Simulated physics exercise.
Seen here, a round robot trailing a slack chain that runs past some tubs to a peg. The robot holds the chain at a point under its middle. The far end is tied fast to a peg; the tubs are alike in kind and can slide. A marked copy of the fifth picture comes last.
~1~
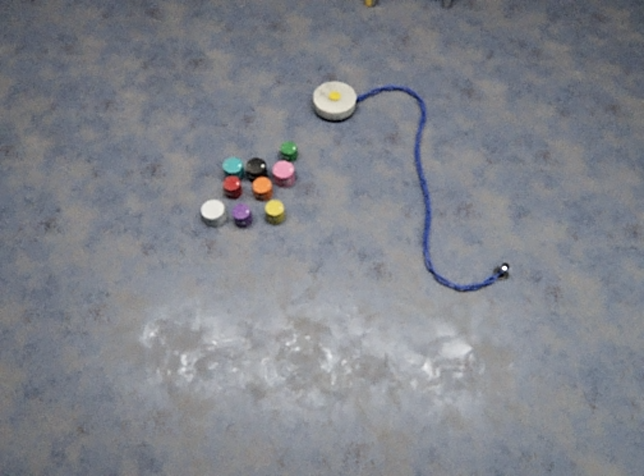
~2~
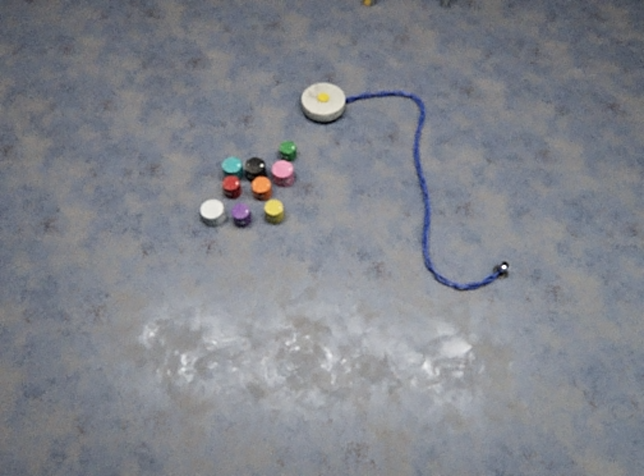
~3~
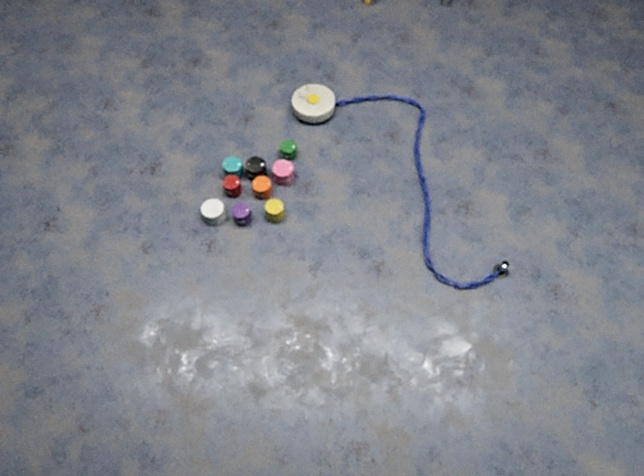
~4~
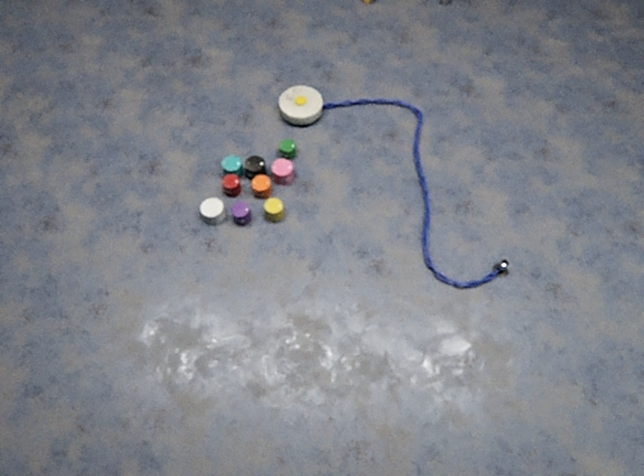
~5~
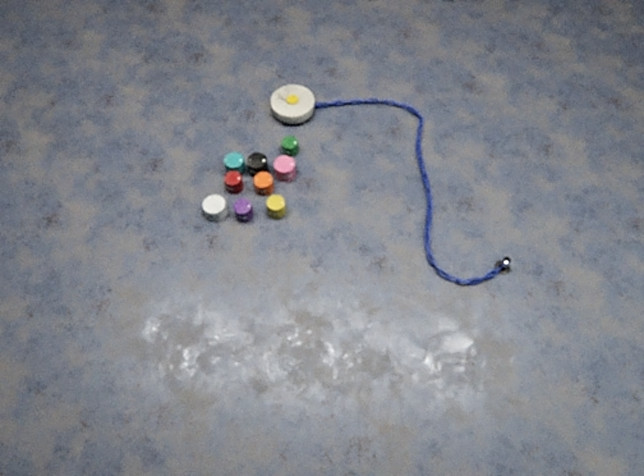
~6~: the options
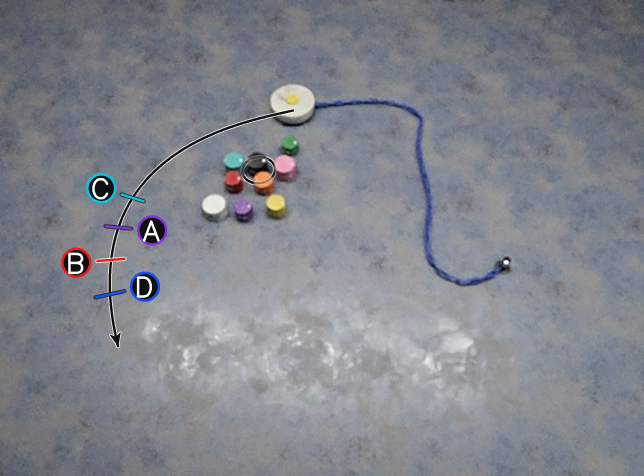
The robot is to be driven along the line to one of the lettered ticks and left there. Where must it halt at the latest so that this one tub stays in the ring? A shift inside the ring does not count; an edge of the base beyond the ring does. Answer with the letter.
C is the last safe stop.
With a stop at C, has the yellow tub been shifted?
No.
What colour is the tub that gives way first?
The green one.
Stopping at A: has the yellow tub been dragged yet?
No.
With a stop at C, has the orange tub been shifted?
No.
On the copy, A at (118, 227); B at (111, 260); C at (133, 198); D at (110, 294); the ring at (259, 170); the route from (293, 111) via (146, 180) to (118, 346).
On C. First, robot (230, 122); black tub (258, 165).
Then, robot (170, 152); black tub (258, 165).
Finally, robot (130, 193); black tub (258, 165); pink tub (284, 174); green tub (284, 160); the black tub is still in its ring.
By contrast, A drags the ringed tub to (253, 177); B drags the ringed tub to (248, 195); D drags the ringed tub to (246, 212).
